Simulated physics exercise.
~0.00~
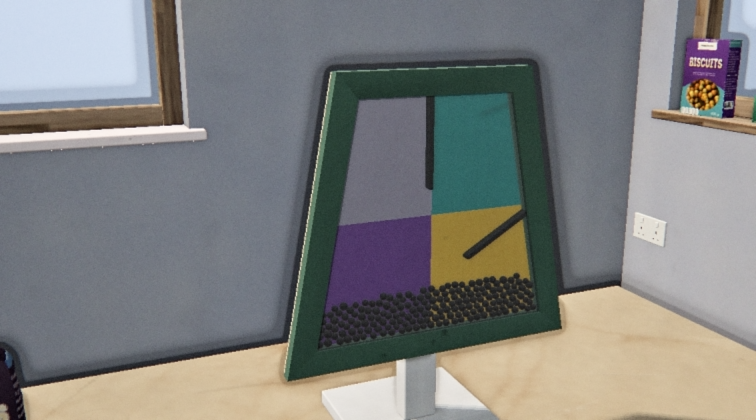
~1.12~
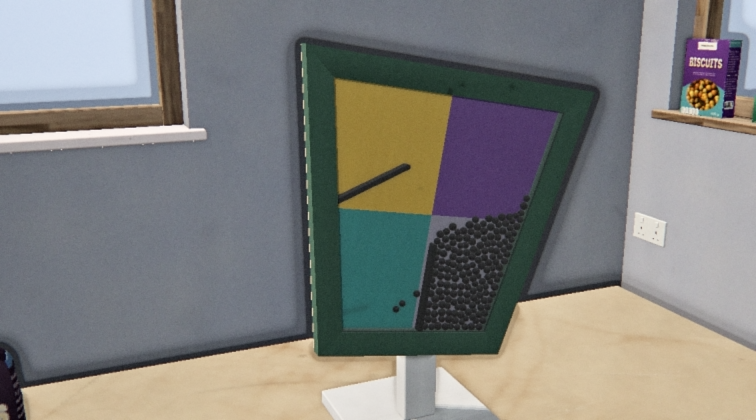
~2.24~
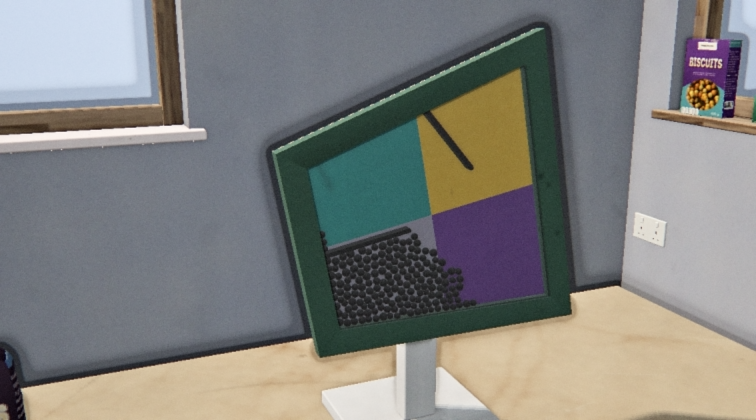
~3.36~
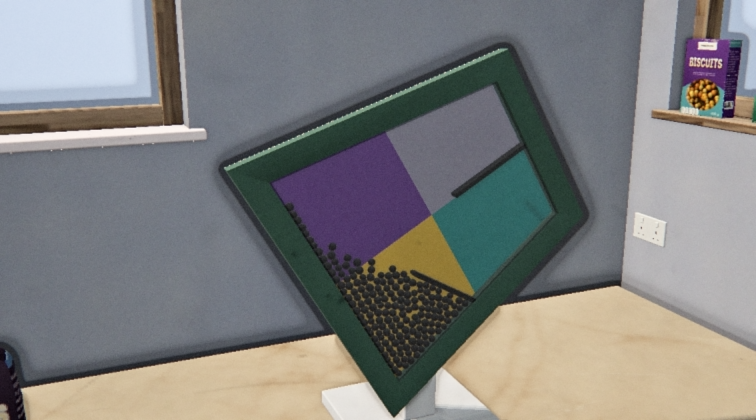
On a pale worktop near a window, a green-framed case with four coloured quarters turns anticlockwise on a white stand until nearly upside down, its black beads shifting inside. It then swings back clockwise past its starting position, ending tilted with the beads heaped at lower left across yellow and purple.
